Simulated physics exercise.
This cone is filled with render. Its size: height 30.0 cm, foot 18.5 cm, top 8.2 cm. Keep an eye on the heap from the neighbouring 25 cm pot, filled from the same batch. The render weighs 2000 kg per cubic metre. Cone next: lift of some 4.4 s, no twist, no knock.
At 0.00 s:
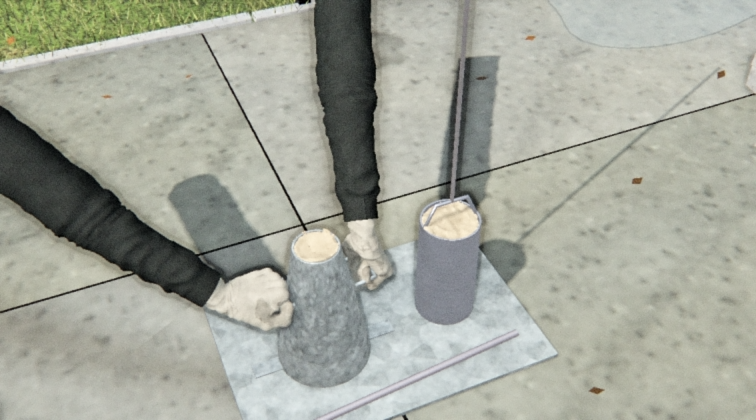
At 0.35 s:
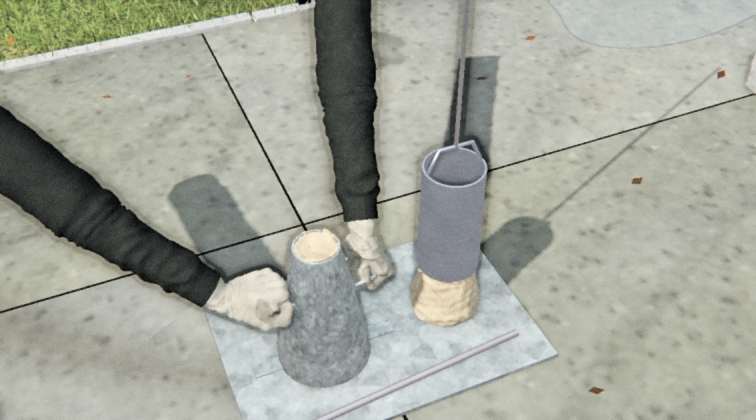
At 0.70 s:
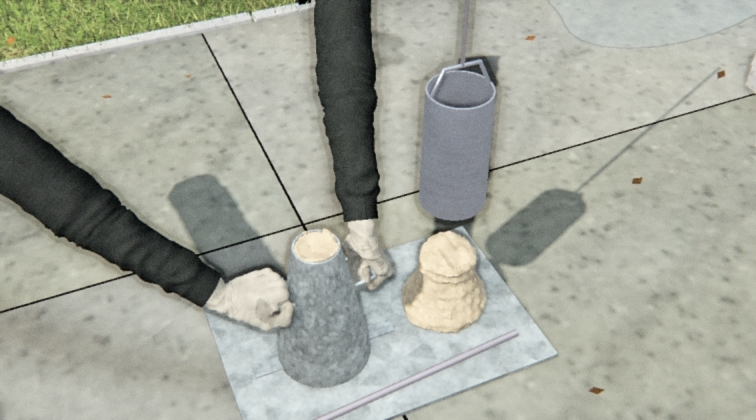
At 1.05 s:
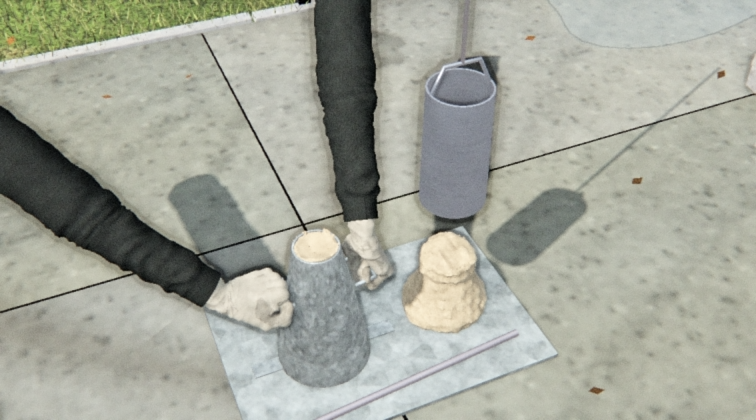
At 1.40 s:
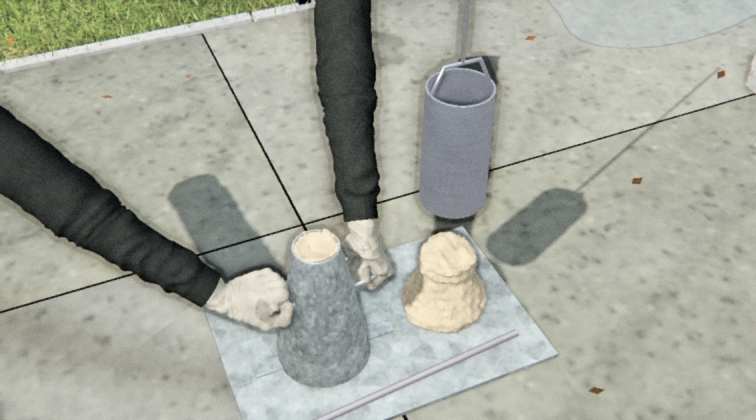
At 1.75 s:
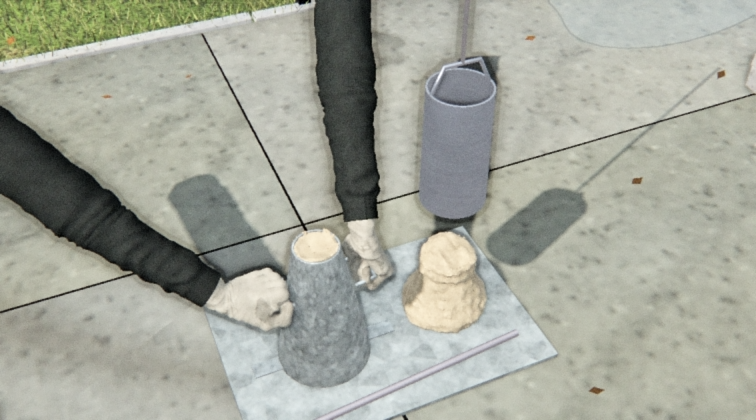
Gloved hands hold a gray cone still while a nearby cylinder rises off a beige heap.
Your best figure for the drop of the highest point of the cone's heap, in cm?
That works out to close to 5 cm.
After 2.9 s, the cone is up 7.5 cm; the render has come down 4.2 cm to 26 cm and is 20 cm wide.
After 4.0 s, the cone is up 19 cm; the render has come down 4.5 cm to 25 cm and is 21 cm wide.
After 5.1 s, the cone is up 31 cm; the render has come down 4.8 cm to 25 cm and is 21 cm wide.
After 6.4 s, the cone is clear; the render has come down 5.0 cm to 25 cm and is 21 cm wide.
After 6.8 s, at rest, the cone is clear; the render has come down 5.0 cm to 25 cm and is 21 cm wide.
